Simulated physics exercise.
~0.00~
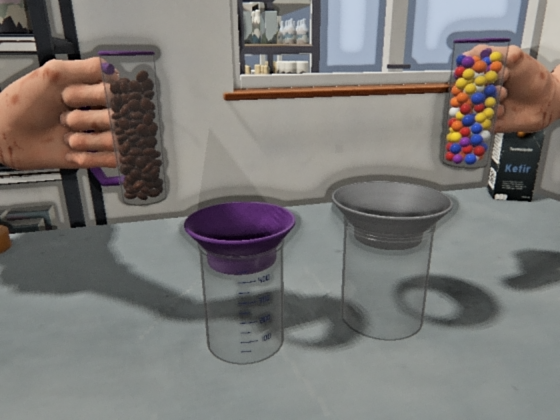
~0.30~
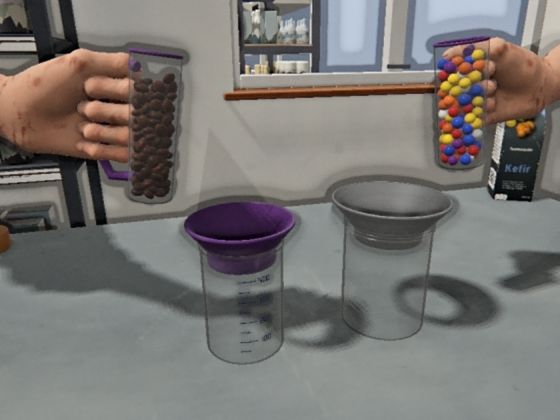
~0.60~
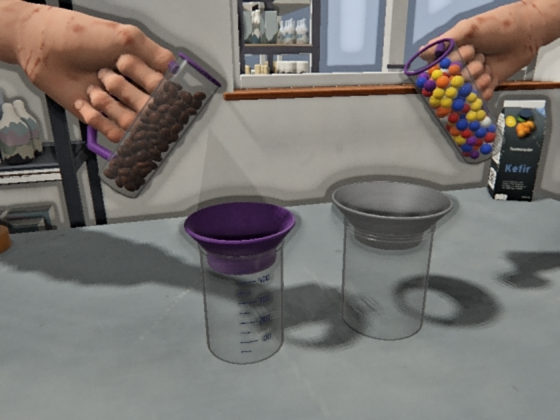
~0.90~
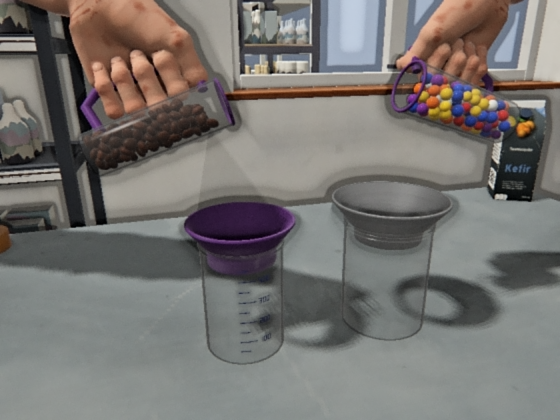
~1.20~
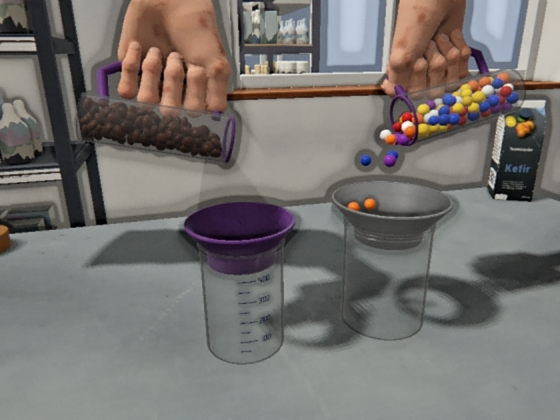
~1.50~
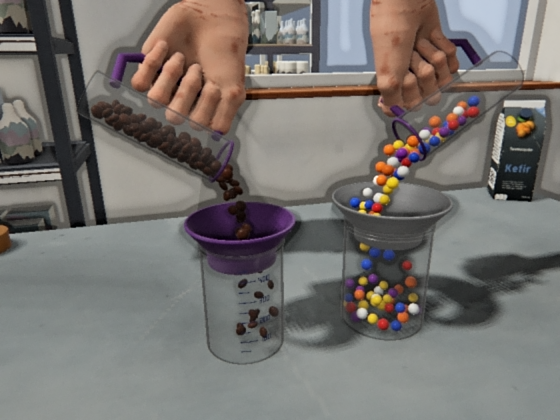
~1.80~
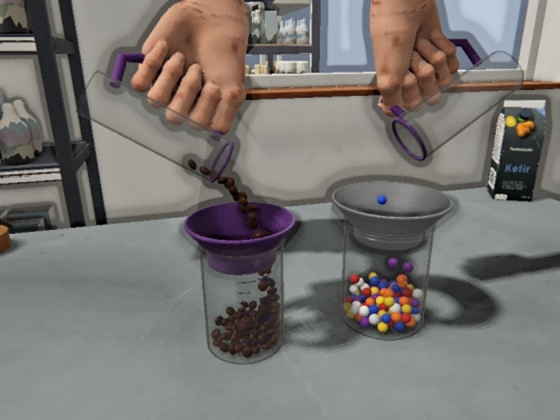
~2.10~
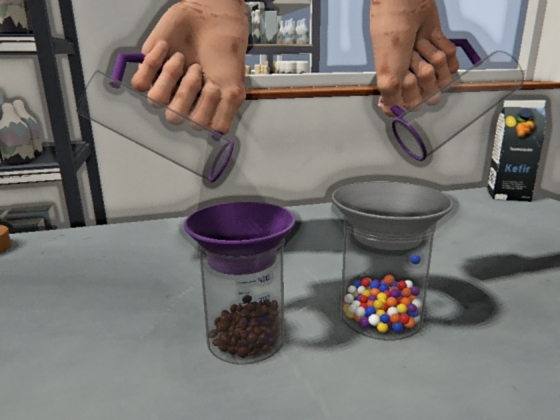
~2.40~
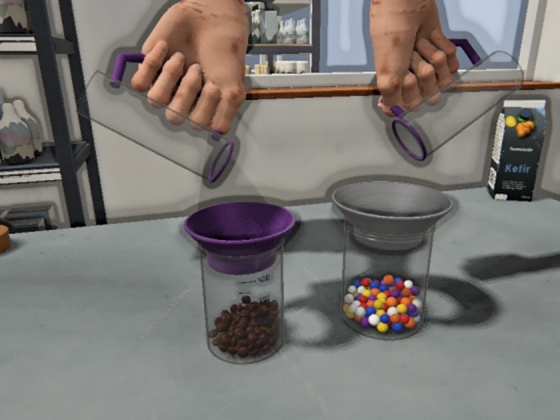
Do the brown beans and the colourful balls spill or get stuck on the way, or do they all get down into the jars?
They all get down into the jars. The brown beans run clear through the purple funnel on the left, and the colourful balls run clear through the grey one on the right.
